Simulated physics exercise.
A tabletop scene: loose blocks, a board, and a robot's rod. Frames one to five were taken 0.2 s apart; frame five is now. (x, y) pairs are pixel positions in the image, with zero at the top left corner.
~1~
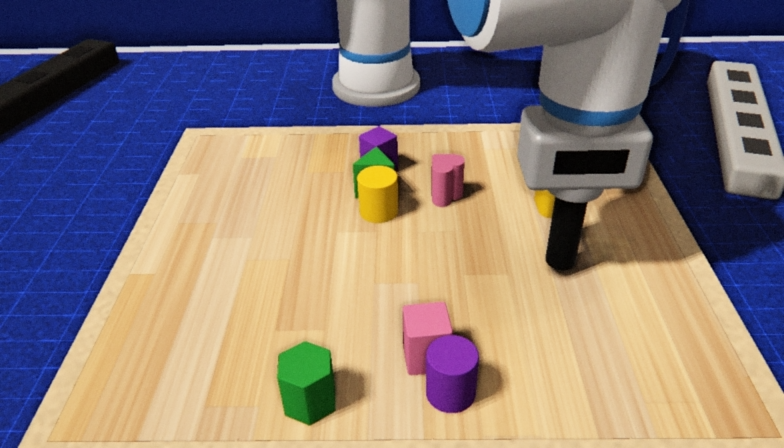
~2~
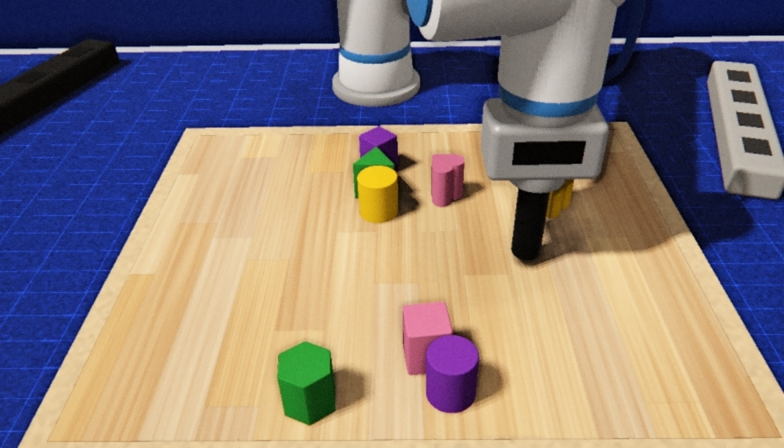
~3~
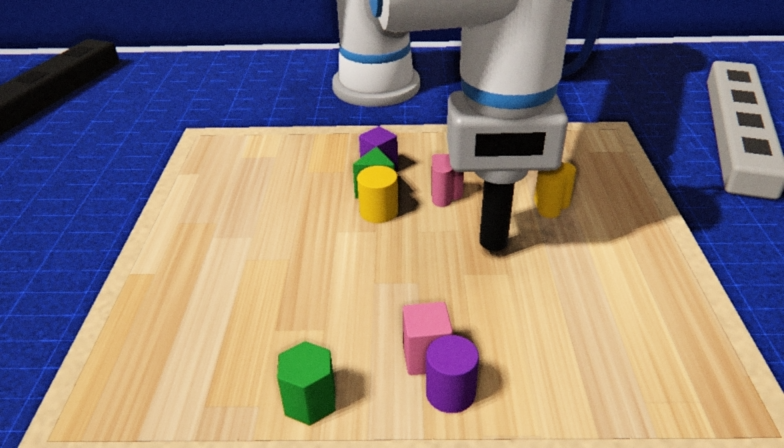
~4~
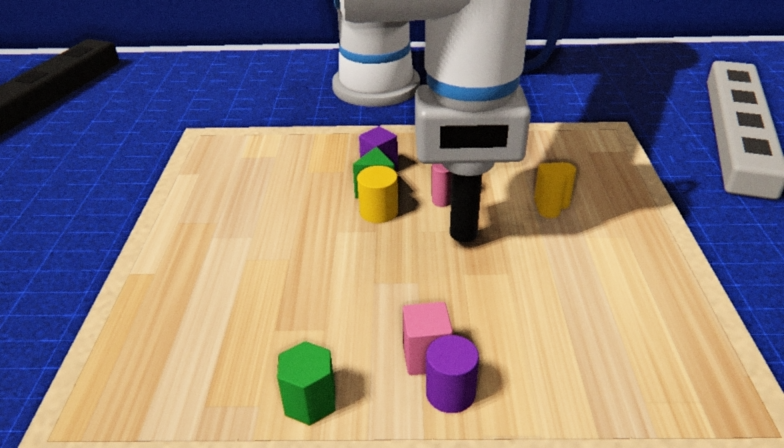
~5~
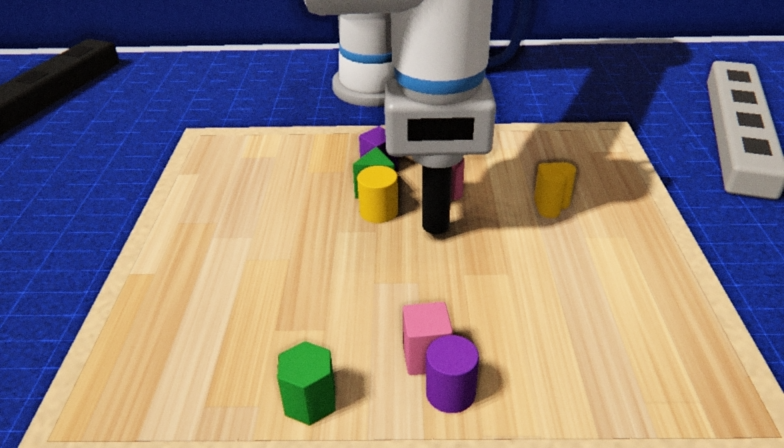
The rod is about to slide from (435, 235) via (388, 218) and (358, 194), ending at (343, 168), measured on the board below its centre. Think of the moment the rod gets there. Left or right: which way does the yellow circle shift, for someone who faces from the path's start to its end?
Picture yourself facing from the start of the path to its end: The yellow circle moves off to your left.
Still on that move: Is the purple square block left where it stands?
The answer is no.
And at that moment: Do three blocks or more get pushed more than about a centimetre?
It seems so.
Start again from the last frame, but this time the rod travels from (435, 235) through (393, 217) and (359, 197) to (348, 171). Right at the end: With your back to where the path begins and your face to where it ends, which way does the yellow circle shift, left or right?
Off to the left side.
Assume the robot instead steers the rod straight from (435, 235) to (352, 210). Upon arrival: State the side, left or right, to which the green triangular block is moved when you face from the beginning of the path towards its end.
Off to the right side.
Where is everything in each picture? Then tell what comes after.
The first frame shows tip of the rod at (560, 261), middles of tops, green triangular block at (374, 158), yellow circle at (377, 176), purple square block at (378, 135), pink heart at (446, 162).
The second frame shows rod at (526, 252), nothing pushed.
The third frame shows rod at (493, 243), nothing pushed.
The fourth frame shows rod at (464, 234), nothing pushed.
The fifth frame shows rod at (436, 226), green triangular block at (374, 158), yellow circle at (377, 176), purple square block at (378, 135), pink heart hidden.
The first path, step by step. One third of the way, rod at (387, 209); green triangular block at (367, 152), turned 20° clockwise; yellow circle at (361, 170); purple square block at (379, 132).
Two thirds of the way, rod at (357, 185); green triangular block at (365, 146), turned 35° clockwise; yellow circle at (326, 154); purple square block at (380, 128).
At the end, rod at (342, 160); green triangular block at (368, 138), turned 65° clockwise; yellow circle at (314, 148); purple square block at (383, 125), turned 25° anticlockwise; pink heart unmoved.
